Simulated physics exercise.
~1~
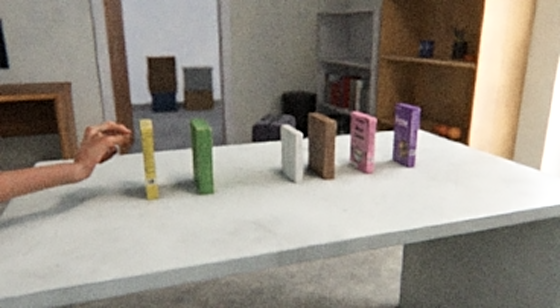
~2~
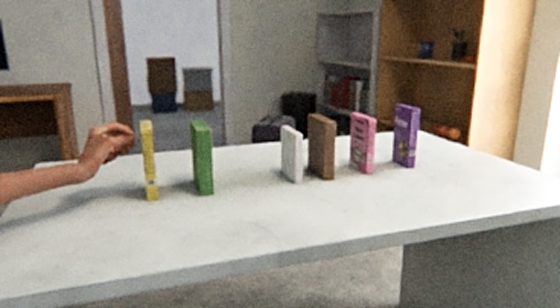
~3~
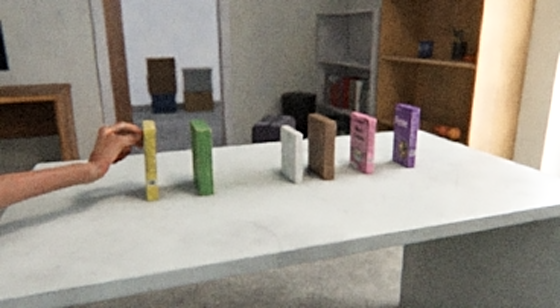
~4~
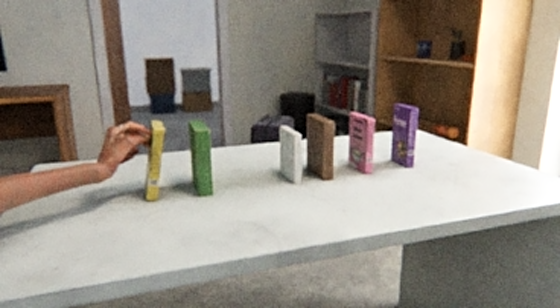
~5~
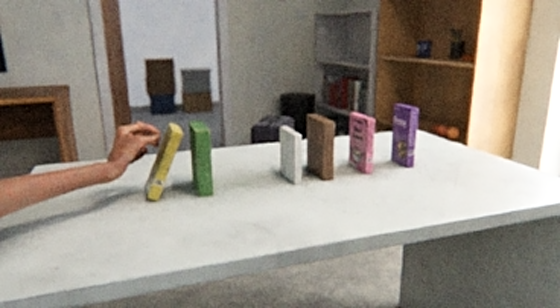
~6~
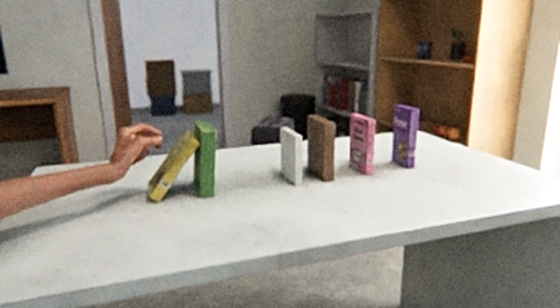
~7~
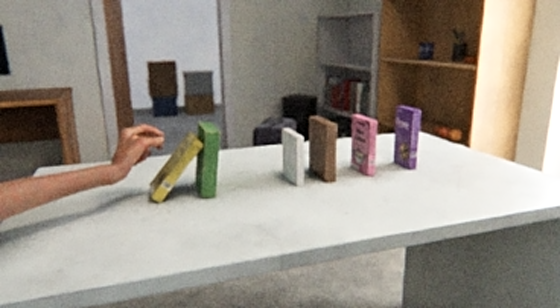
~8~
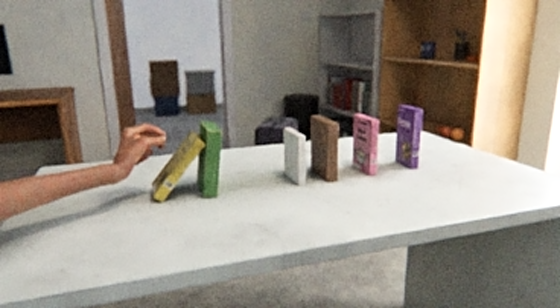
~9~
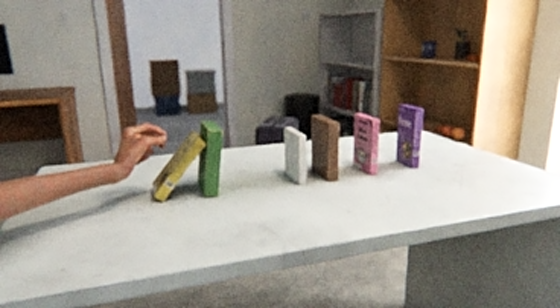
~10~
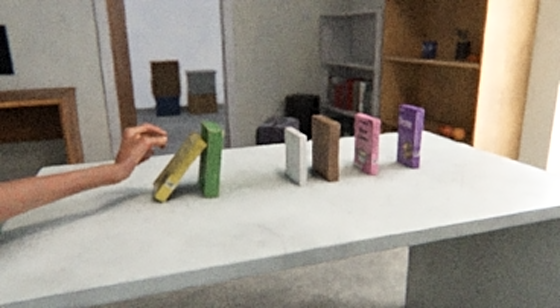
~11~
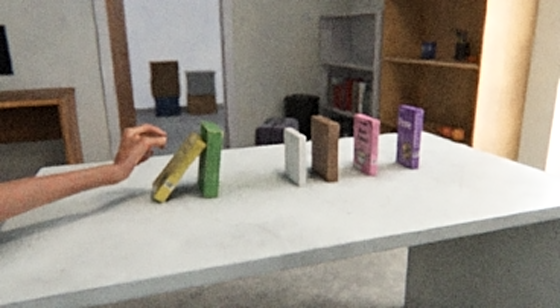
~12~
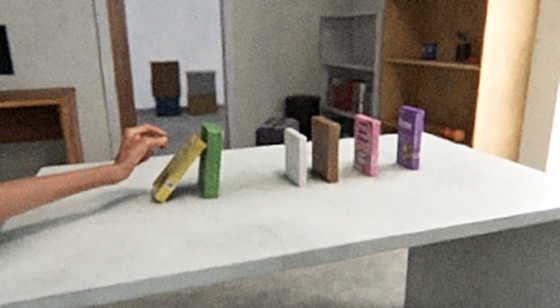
At first, a hand reaches in from the left toward a slim yellow packet standing upright at the end of a spaced row on a pale table, with green, white, brown, pink and purple blocks to its right. The fingers meet the top of the yellow packet and push it slowly to the right. It tilts, leaves the fingertips and tips against the green block. The green block shifts very slightly but stays up, propping the yellow one at a slant. The hand hovers still, and the white, brown, pink and purple pieces all remain standing.
